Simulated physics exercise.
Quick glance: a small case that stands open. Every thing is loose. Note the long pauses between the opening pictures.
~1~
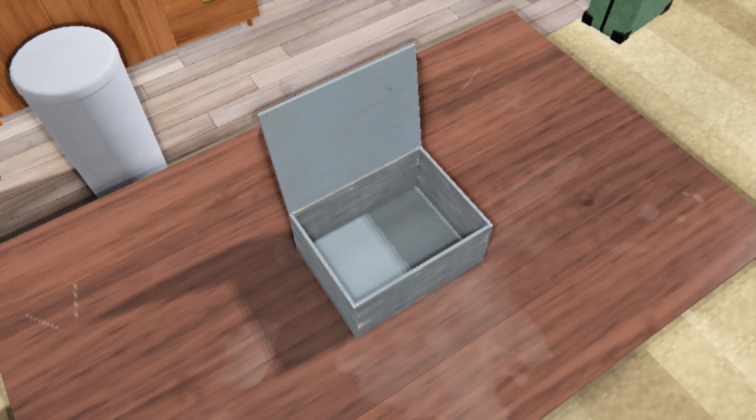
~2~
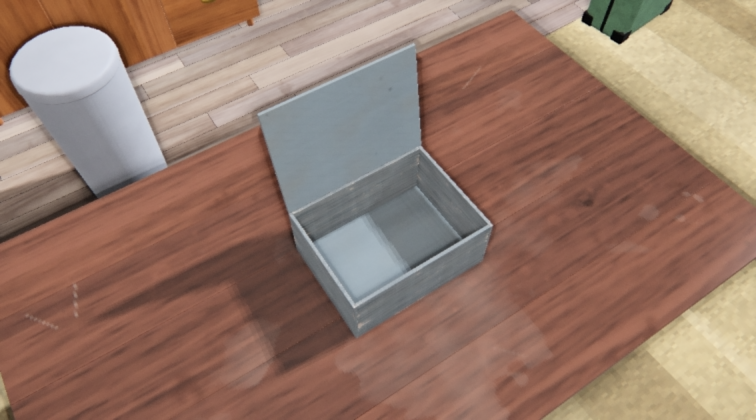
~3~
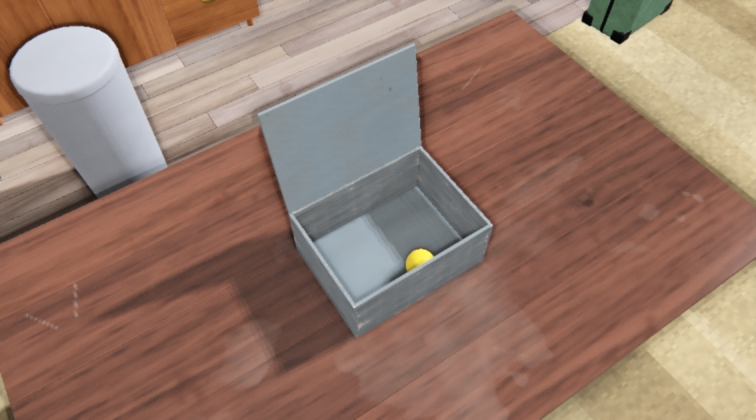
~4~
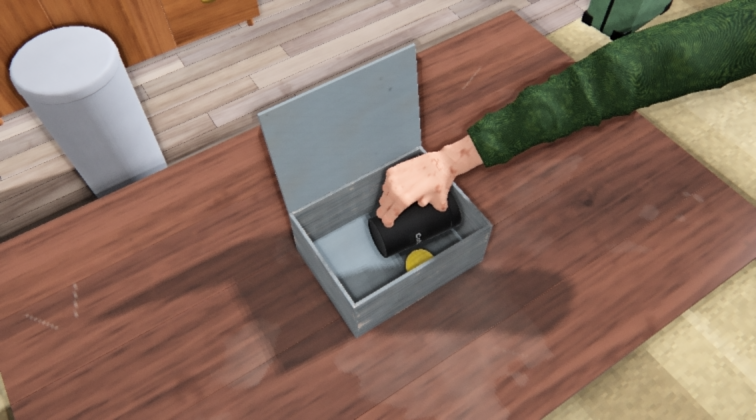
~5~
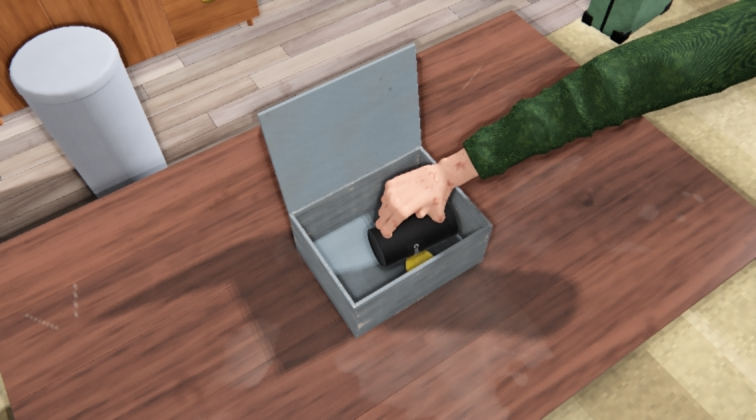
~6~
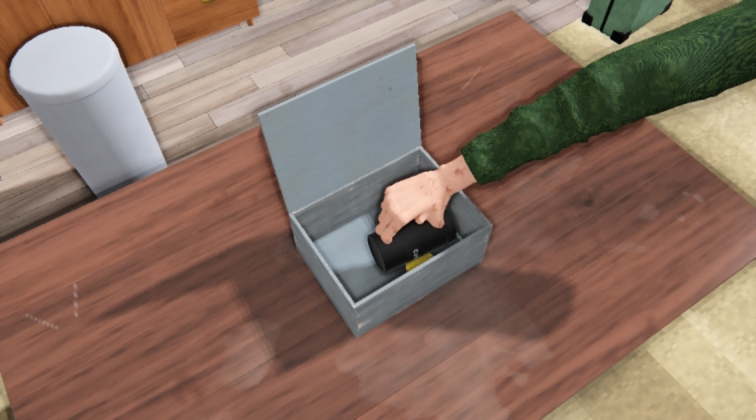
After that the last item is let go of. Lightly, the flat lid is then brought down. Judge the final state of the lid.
The lid fits.
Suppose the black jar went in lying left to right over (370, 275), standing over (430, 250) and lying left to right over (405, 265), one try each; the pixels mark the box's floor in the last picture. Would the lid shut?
Trial 1: Lid fully lowered. Trial 2: Lid propped open. Trial 3: Lid fully lowered.
Then, 0.40 s later than the last frame, black jar moved about its own width near (396, 230).
Then, 1.40 s later than the last frame, lid 81° above the rim; black jar moved well along near (381, 213); yellow lemon moved a little.
Then, 1.80 s later than the last frame, lid 36° above the rim; black jar moved well along near (381, 214); yellow lemon moved a little.
Then, 1.90 s later than the last frame, lid 18° above the rim; black jar moved well along near (381, 214); yellow lemon moved a little.
When it is over, lid shut; moved from the start, black jar; yellow lemon as before. End places, in pixels of the last picture, black jar near (381, 214).
